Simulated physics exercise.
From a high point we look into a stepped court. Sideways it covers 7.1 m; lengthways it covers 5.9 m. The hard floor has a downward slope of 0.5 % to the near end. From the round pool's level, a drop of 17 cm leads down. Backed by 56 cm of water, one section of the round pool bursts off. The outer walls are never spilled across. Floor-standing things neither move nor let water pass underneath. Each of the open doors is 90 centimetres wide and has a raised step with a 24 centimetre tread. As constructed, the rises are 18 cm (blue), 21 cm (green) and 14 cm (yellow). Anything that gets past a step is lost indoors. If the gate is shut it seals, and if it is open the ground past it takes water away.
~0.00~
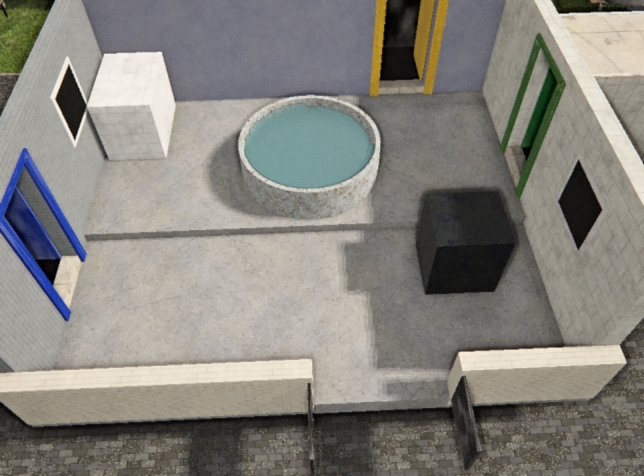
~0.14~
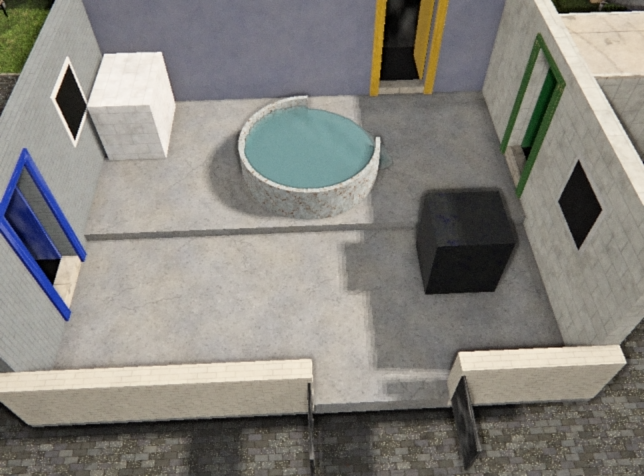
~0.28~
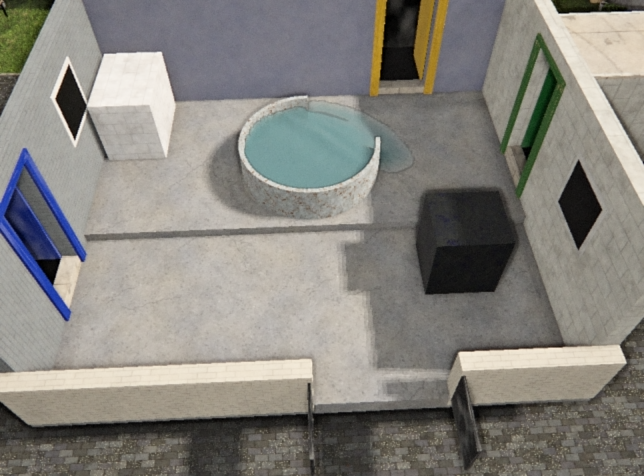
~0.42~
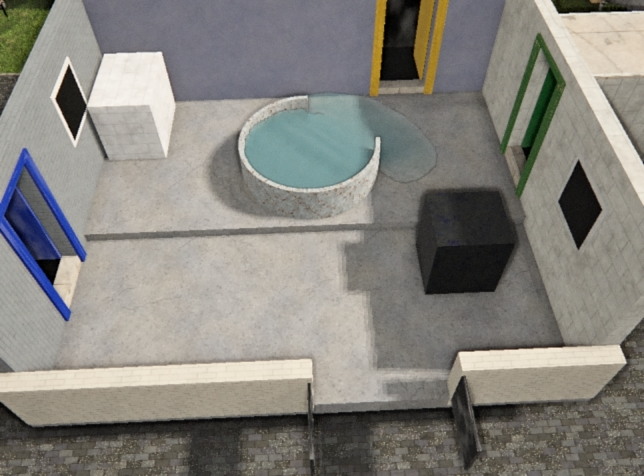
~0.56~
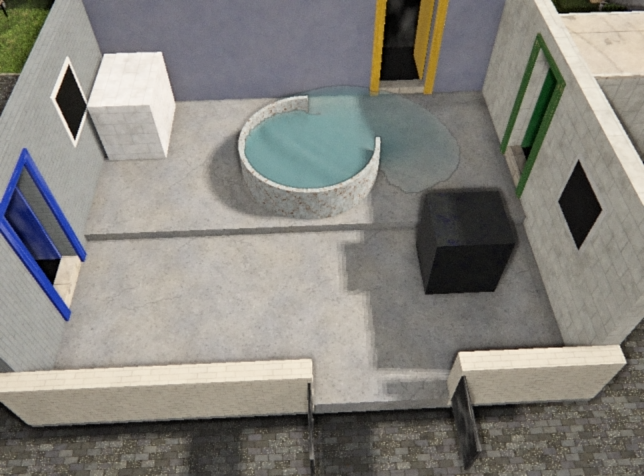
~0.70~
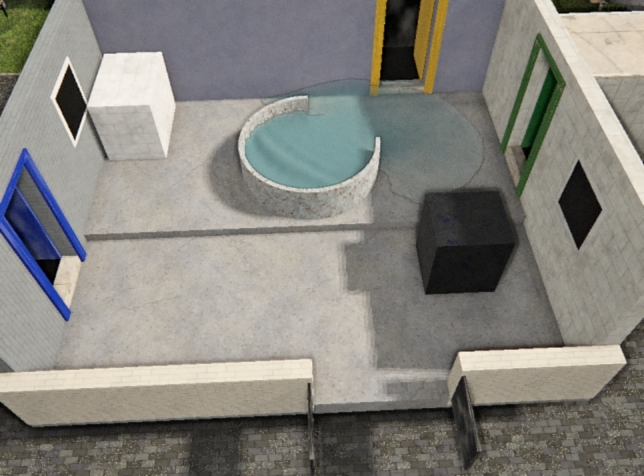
A round stone pool of blue-green water stands toward the back of a walled, stepped grey courtyard, seen from high up by a still camera. A white block sits at back left, a dark block at right, with blue, yellow and green doorways around the walls. The pool's far-right rim breaks open, and a thin, clear sheet of water spreads across the floor toward the back wall and the right.
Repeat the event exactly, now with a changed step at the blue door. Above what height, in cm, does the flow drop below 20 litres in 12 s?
About 8.5 cm.
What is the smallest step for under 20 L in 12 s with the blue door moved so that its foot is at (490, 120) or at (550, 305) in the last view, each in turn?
Around 29 and 6.0 cm respectively.
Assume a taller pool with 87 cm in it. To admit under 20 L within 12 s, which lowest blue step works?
About 15 cm.
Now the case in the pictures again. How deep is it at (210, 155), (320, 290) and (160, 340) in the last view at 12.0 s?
Close to 3, 5 and 10 cm deep.
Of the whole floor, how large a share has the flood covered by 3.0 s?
35 %.
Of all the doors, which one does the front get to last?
Last of all, the blue one.
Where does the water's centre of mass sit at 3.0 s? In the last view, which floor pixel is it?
The water is centred around (383, 147) in the last picture's pixels.
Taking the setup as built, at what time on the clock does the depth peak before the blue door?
At roughly 11.0 s.
After 1.4 s water covers 20 % of the floor, deepest (48 cm) near (480, 95); it has not reached the blue door.
After 3.0 s water covers 35 % of the floor, deepest (32 cm) near (482, 101); it has not reached the blue door.
After 12.0 s water covers 90 % of the floor, deepest (14 cm) near (47, 399); 11 cm at the blue door, 0 litres in over its 18 cm step.
At the blue door as built, the water arrived by 5.6 s and peaked near 14 cm at 10.8 s.
Run again over the same 12 s with other heights there, 39 litres in over 6.5 cm, 7 litres over 10.5 cm. The limit of 20 litres is kept from about 8.5 cm up.
